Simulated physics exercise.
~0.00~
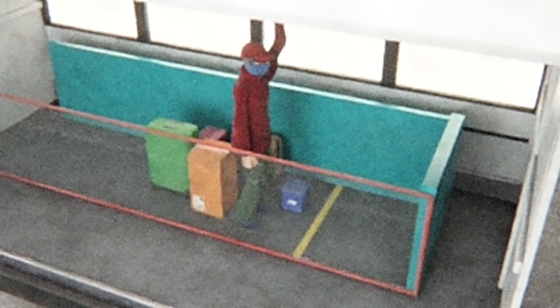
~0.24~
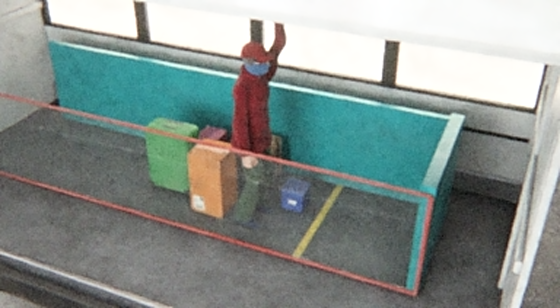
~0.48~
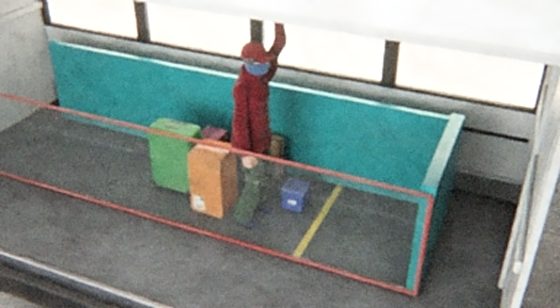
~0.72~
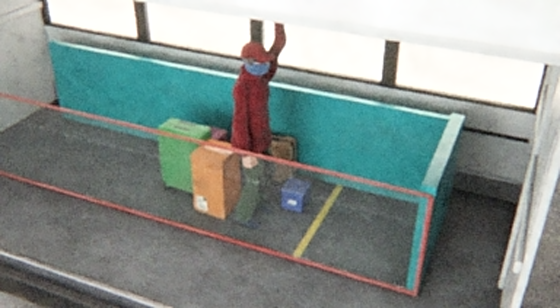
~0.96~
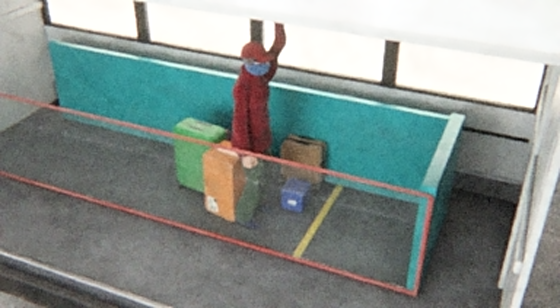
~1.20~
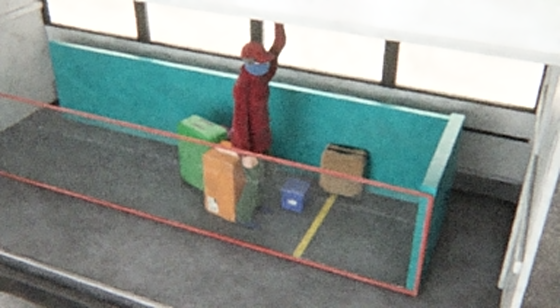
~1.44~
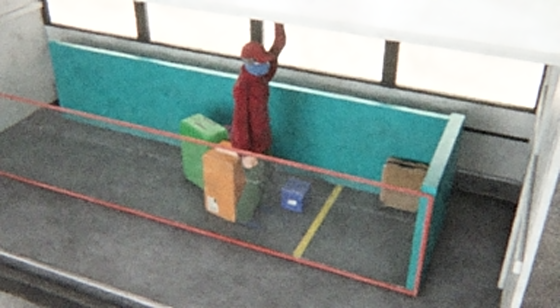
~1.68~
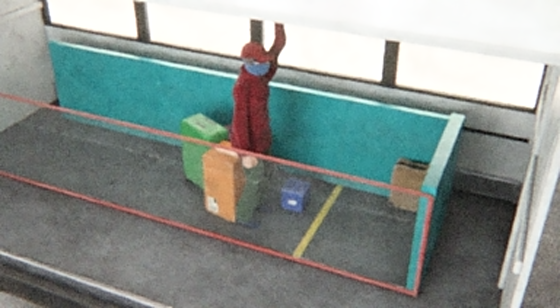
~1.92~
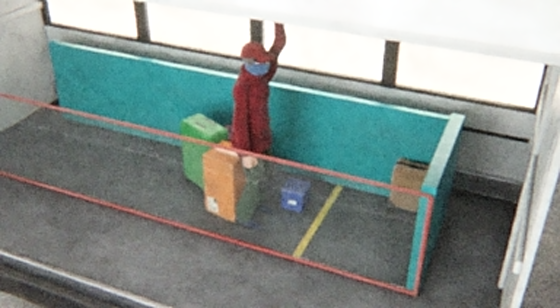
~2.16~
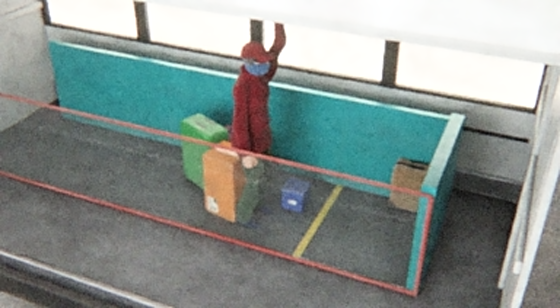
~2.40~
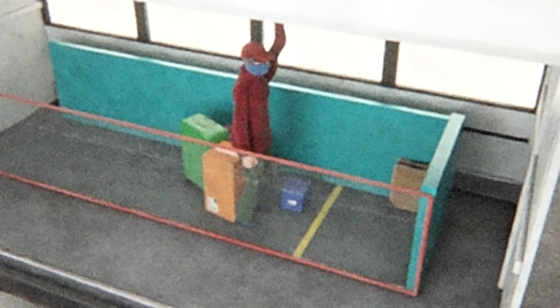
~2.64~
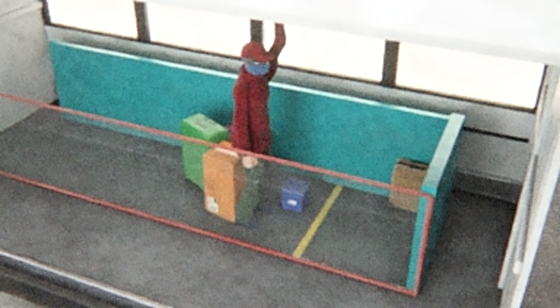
In a shuttle's luggage bay, a red-clad passenger stood with one arm raised as the bags slid right; the green case and orange bag soon stopped short of the yellow line, while the small brown case rolled past it and came to rest near the end wall.
